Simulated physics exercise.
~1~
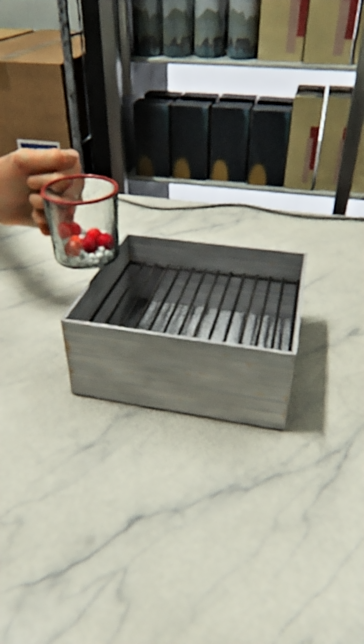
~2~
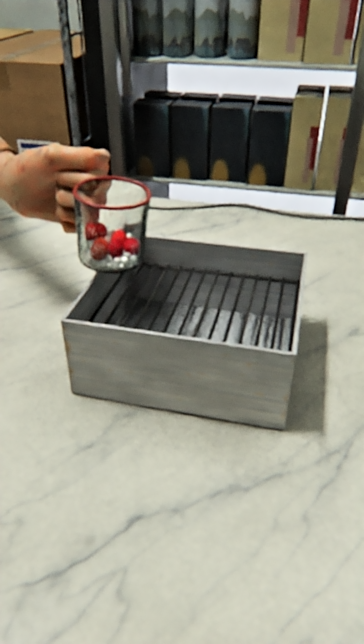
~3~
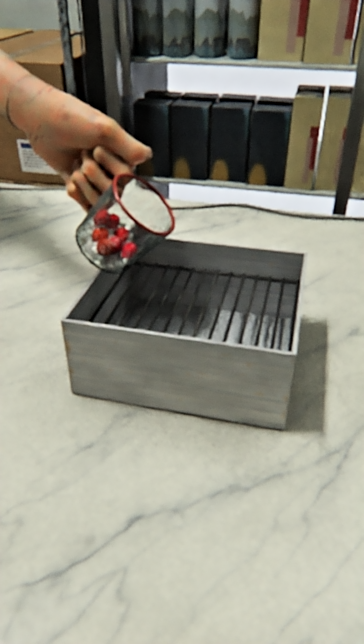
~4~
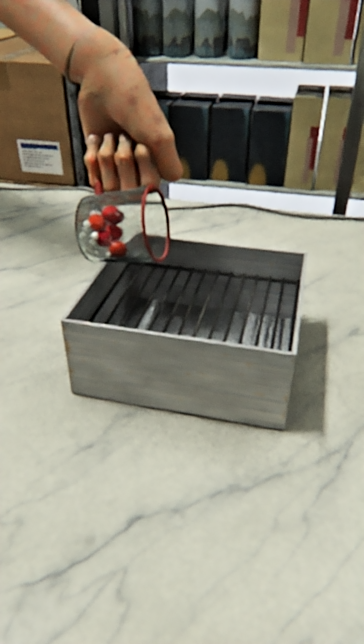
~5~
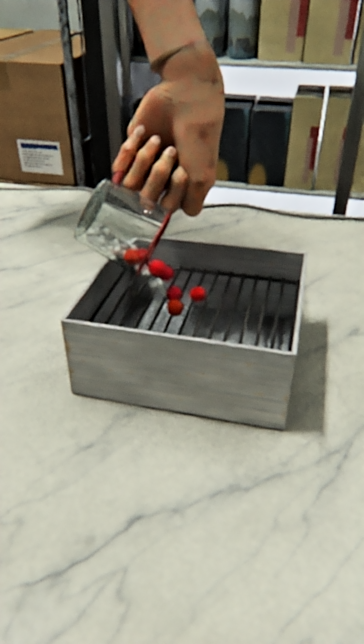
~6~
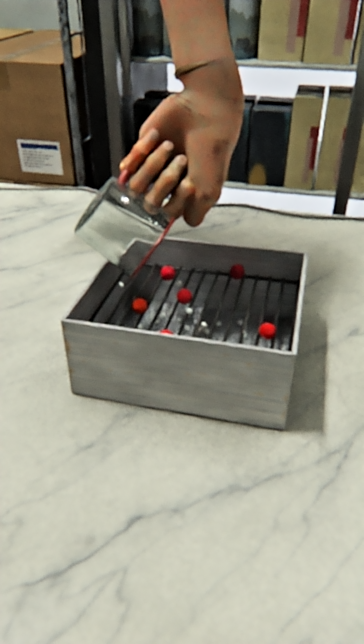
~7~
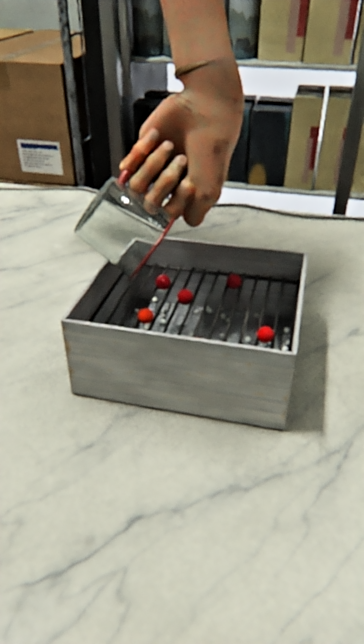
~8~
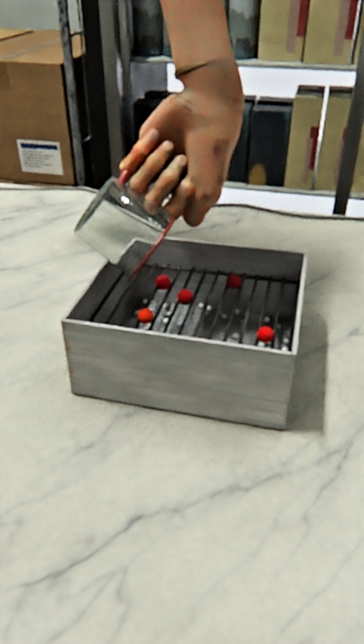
In the video, a hand moves a clear cup of red and white pieces over a gray box with dark slats or wires across it, then tips it until the pieces spill out, leaving the red ones resting on top while the white ones drop through the gaps.
